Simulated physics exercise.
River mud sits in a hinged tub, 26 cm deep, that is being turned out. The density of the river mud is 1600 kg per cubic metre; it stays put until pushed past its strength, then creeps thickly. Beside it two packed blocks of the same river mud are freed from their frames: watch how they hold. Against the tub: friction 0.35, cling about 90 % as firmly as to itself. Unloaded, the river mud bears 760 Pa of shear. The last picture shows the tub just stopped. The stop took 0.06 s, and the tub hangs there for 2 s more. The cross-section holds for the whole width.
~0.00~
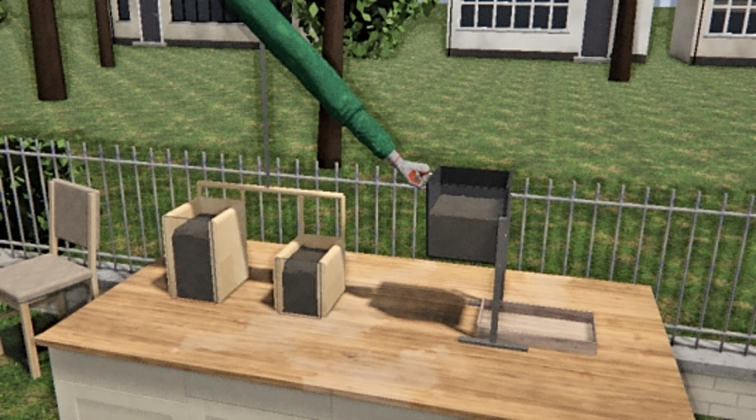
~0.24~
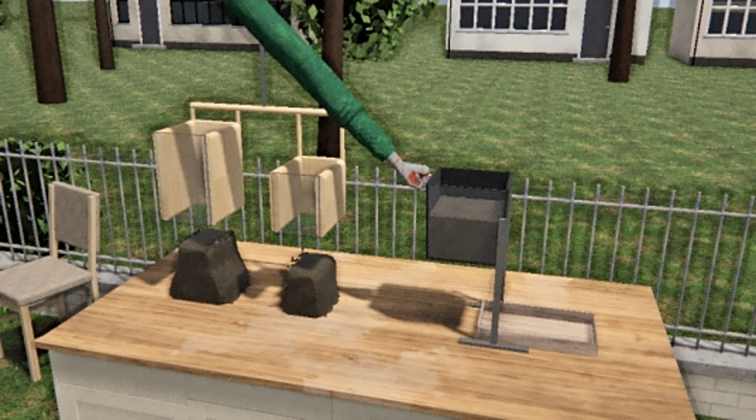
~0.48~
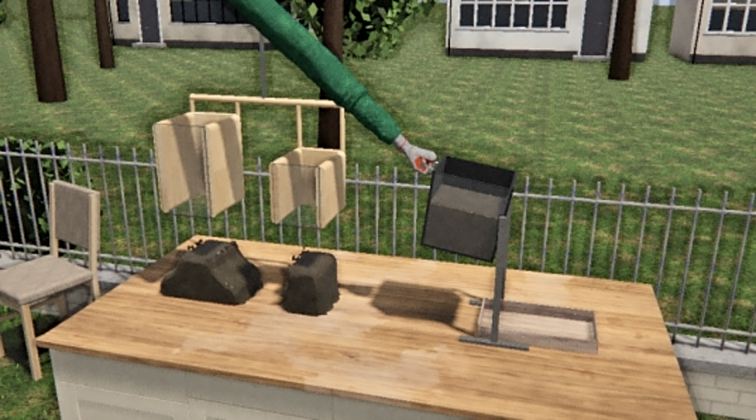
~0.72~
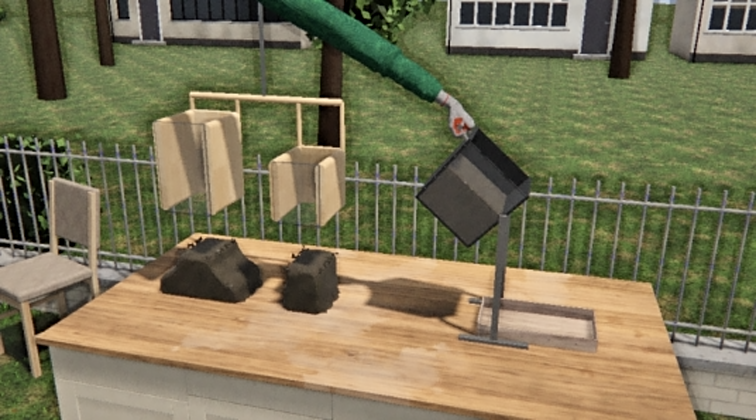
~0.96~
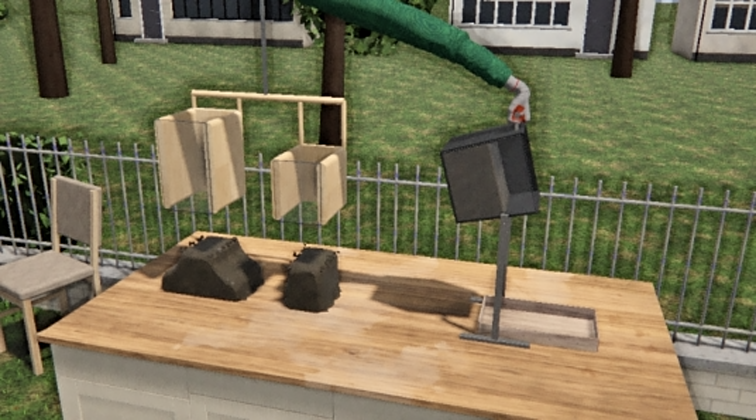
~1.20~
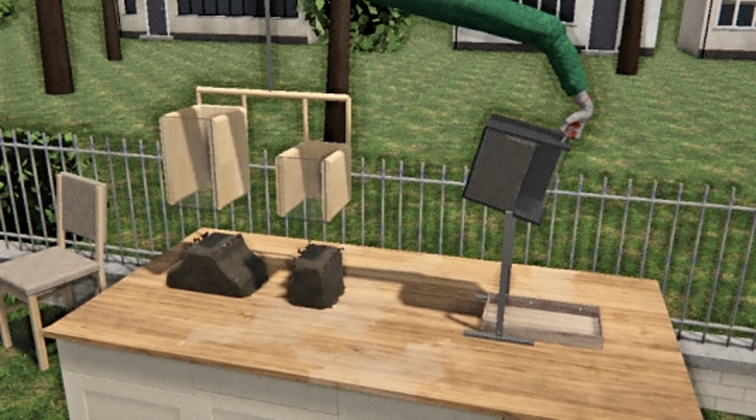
Wooden moulds lift off two dark mud blocks, then a green-sleeved arm tilts a tub.
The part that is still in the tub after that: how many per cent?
About 48 %.
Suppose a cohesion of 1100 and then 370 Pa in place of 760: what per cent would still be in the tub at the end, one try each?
In turn about 65 %, 30 %.
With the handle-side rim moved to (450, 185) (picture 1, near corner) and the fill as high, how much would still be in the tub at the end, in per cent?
Then about 100 %.
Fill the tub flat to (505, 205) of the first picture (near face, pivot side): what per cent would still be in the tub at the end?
It would be near 35 %.
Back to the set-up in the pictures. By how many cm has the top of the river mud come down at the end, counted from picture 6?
Roughly 17 cm.
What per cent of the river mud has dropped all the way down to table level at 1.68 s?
Some 0 per cent.
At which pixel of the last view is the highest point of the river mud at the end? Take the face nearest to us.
Around (499, 183).
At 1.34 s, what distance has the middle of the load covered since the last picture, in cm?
Roughly 6 cm.
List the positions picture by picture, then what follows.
The first frame shows handle-side rim at (429, 183), tilt 0 degrees; top of the river mud at (439, 214); blocks stand 28 cm, 18 cm (left to right).
The second frame shows handle-side rim at (429, 184), tilt 0 degrees; top of the river mud at (439, 215); blocks stand 23 cm, 18 cm (left to right).
The third frame shows handle-side rim at (435, 172), tilt 9 degrees; top of the river mud at (435, 203); blocks stand 18 cm, 18 cm (left to right).
The fourth frame shows handle-side rim at (471, 142), tilt 41 degrees; top of the river mud at (451, 168); blocks stand 18 cm, 18 cm (left to right).
The fifth frame shows handle-side rim at (522, 136), tilt 75 degrees; top of the river mud at (484, 146); blocks stand 18 cm, 18 cm (left to right).
The sixth frame shows handle-side rim at (568, 152), tilt 104 degrees; top of the river mud at (495, 133); blocks stand 18 cm, 18 cm (left to right).
After 1.34 s, the tub is at 104 degrees and holds 100 %.
After 1.51 s, the tub is at 104 degrees and holds 70 %.
After 1.68 s, the tub is at 104 degrees and holds 48 %.
After 1.85 s, the tub is at 104 degrees and holds 48 %.
After 3.20 s, at the end, the tub is at 104 degrees and holds 48 %.
